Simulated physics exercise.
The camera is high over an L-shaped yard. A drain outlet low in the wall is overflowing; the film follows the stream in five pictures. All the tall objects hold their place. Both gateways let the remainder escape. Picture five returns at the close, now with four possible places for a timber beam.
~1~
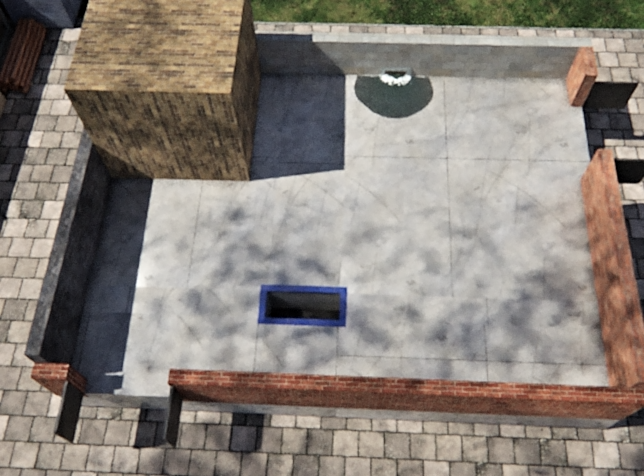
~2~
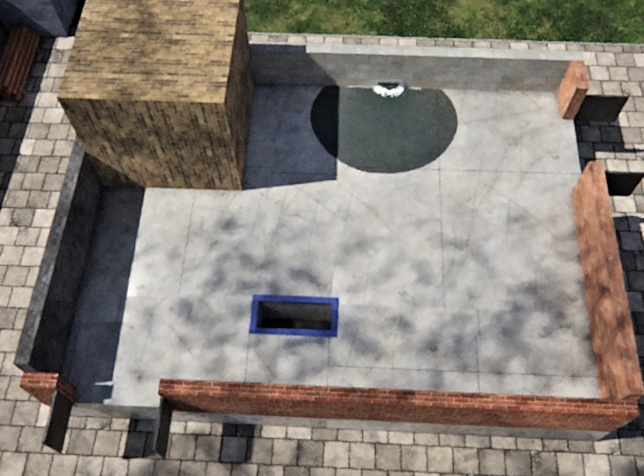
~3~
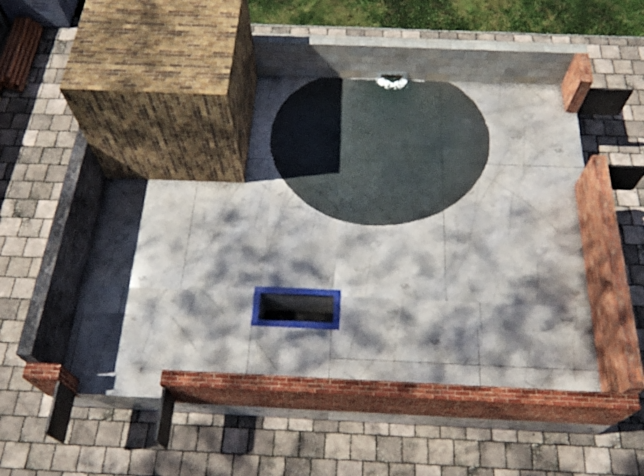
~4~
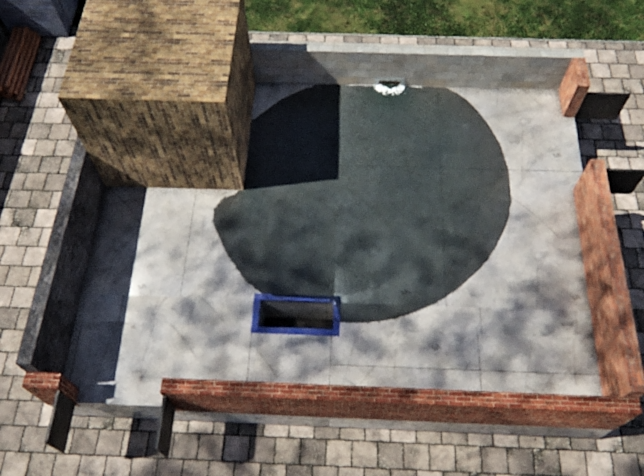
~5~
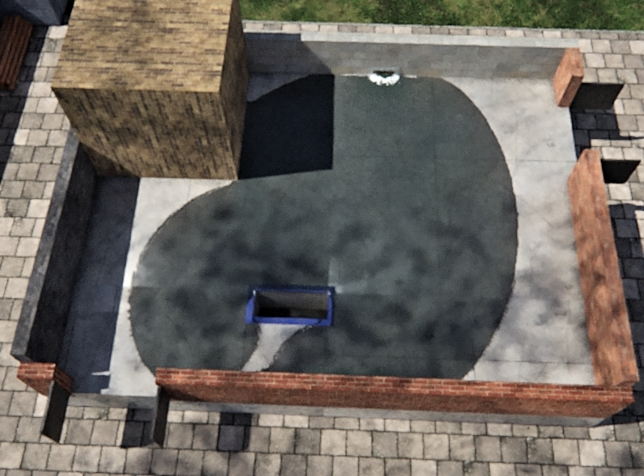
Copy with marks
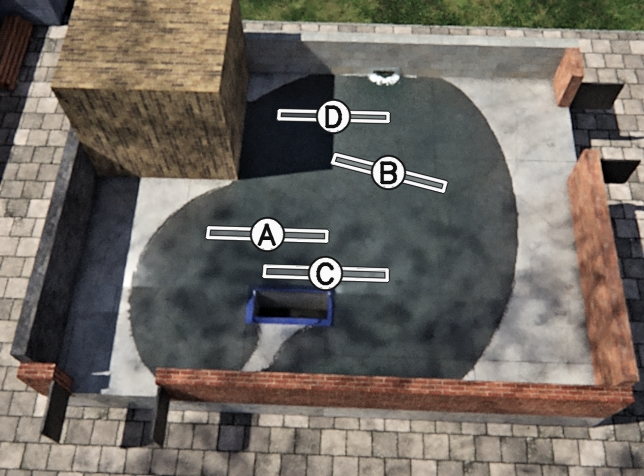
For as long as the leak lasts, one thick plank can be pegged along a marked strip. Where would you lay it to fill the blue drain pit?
The best spot is D.
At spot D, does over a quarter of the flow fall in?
Yes, it does.
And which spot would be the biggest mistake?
Spot C.
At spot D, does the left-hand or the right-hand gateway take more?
The left one.
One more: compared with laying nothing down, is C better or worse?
Spot C is worse.
In white, A from (208, 232) to (326, 236); B from (334, 158) to (444, 186); C from (264, 271) to (387, 275); D from (279, 114) to (387, 117).
With A, about 16 % of the stream goes into the blue drain pit, about 83 % out by the gates.
With B, about 23 % of the stream goes into the blue drain pit, about 77 % out by the gates.
With C, about 5 % of the stream goes into the blue drain pit, about 94 % out by the gates.
With D, about 36 % of the stream goes into the blue drain pit, about 63 % out by the gates.
